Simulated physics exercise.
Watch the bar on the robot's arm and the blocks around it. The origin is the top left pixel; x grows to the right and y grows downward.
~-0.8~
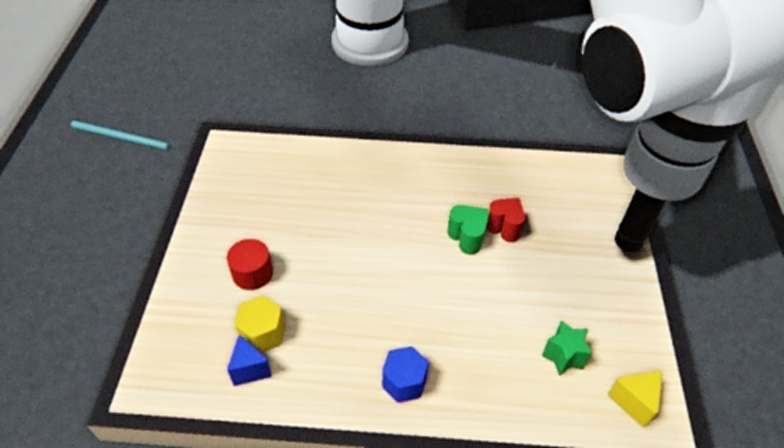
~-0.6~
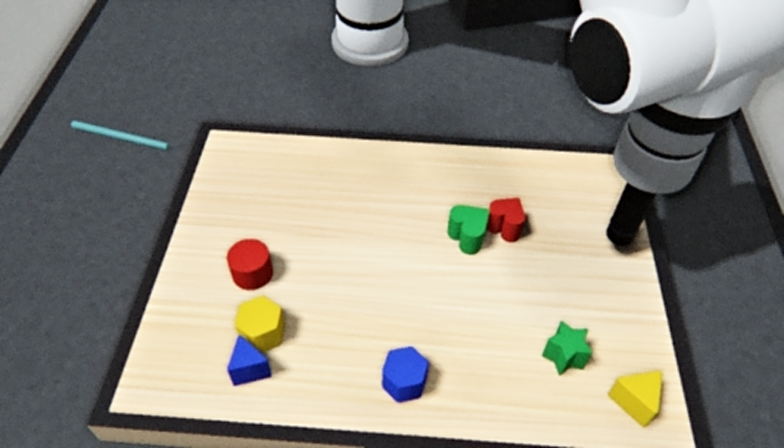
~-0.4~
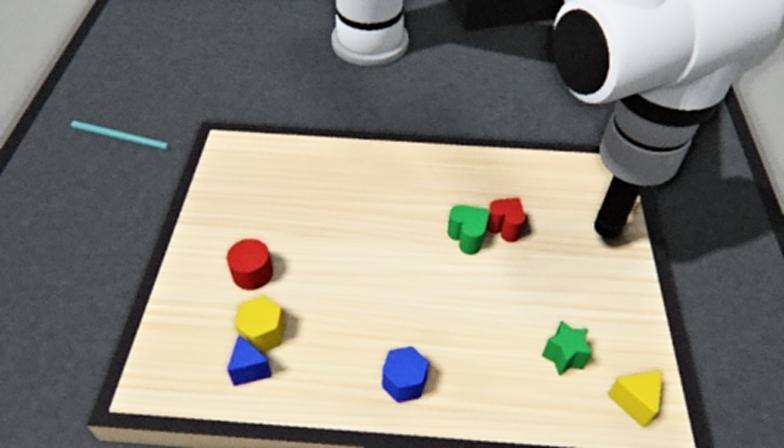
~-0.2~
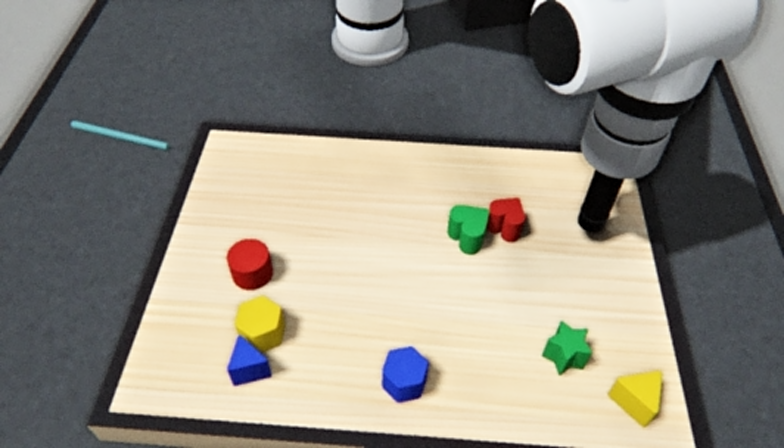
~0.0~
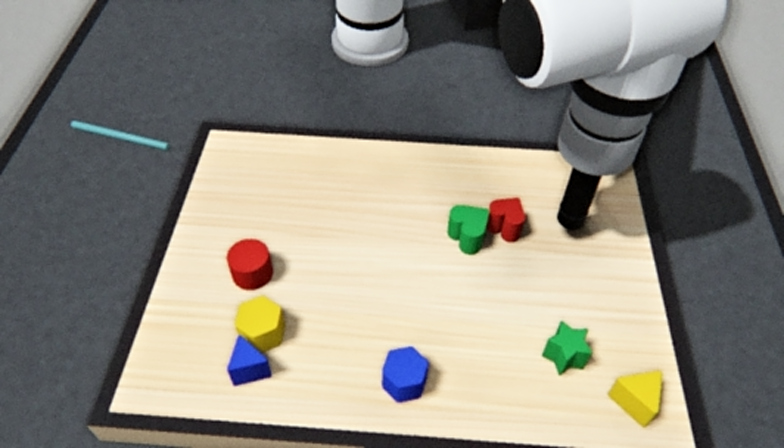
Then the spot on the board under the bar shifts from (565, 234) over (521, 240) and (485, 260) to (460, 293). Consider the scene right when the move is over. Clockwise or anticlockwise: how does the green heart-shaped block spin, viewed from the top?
Short answer: Counterclockwise.
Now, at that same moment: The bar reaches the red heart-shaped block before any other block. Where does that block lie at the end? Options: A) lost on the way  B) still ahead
My answer is option A.
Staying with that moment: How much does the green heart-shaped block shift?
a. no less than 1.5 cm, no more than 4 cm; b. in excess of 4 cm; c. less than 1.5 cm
My answer is option c.
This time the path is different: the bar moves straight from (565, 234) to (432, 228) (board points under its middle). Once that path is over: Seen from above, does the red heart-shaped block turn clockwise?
Going by the path, yes.
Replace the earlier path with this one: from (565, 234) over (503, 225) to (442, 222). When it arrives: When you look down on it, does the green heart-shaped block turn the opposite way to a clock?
I believe so.
On the path given first. One third of the way, bar (525, 226); red heart-shaped block (500, 208), turned 25° clockwise.
Two thirds of the way, bar (487, 247); green heart-shaped block (464, 216), turned 25° anticlockwise; red heart-shaped block (493, 207), turned 55° clockwise.
At the end, bar (462, 279); green heart-shaped block (464, 216), turned 25° anticlockwise; red heart-shaped block (493, 207), turned 55° clockwise.
